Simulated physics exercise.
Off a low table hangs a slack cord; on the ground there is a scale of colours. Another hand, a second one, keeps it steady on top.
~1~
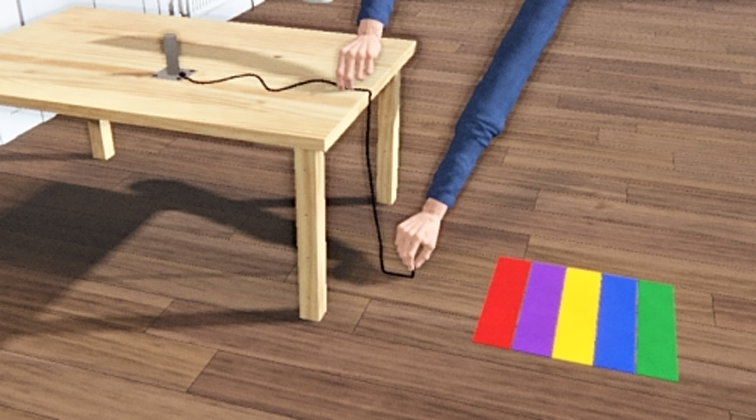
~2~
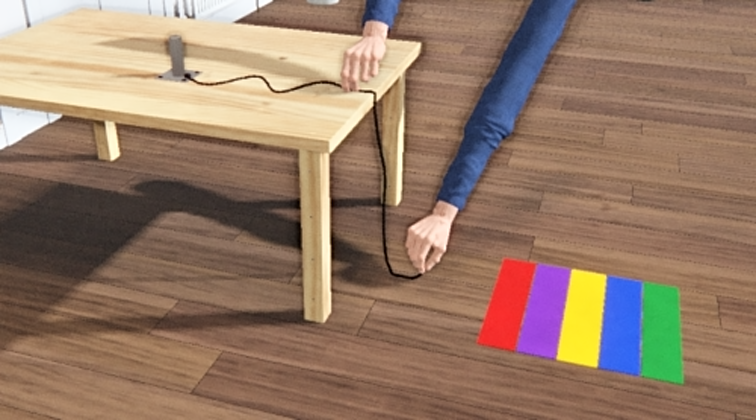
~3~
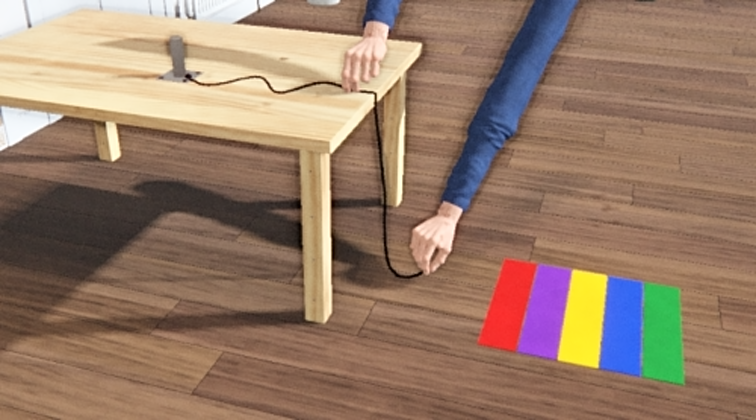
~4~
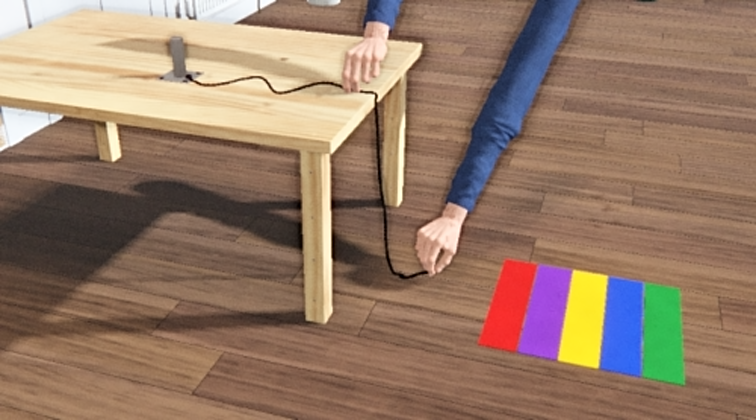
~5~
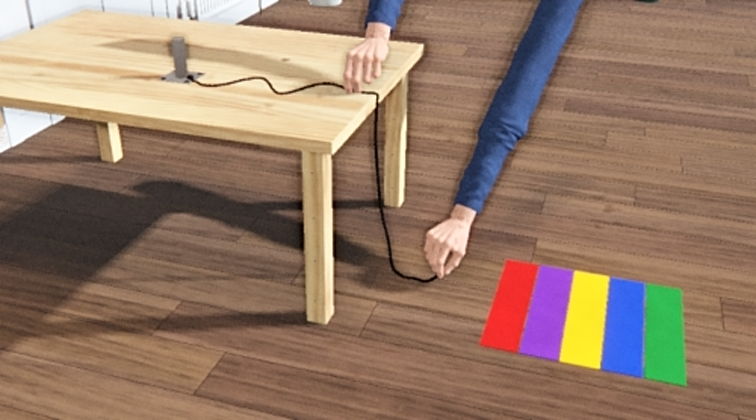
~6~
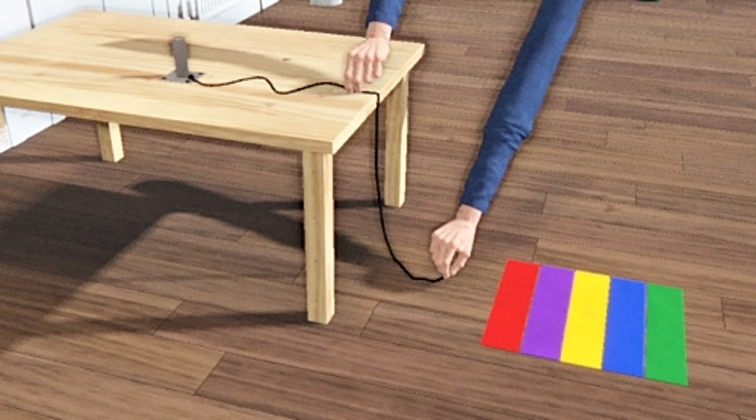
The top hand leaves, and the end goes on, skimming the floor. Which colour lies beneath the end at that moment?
Blue.
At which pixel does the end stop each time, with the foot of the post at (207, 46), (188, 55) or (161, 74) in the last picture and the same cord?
Roughly (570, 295), (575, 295) and (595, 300), try by try.
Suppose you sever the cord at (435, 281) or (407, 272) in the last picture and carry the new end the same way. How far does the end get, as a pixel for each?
Case by case it comes to about (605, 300) and then about (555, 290).
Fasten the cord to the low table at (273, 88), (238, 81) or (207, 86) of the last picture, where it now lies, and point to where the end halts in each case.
Approximately at (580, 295), at (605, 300) and at (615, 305), in that order.
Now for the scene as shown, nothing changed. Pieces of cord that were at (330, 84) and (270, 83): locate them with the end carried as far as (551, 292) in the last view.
Approx. (377, 106); approx. (294, 87).
A little later, end near (551, 292); over purple.
Next, end near (600, 300); over yellow.
When it is tight, end near (629, 305); over blue. The blue one.
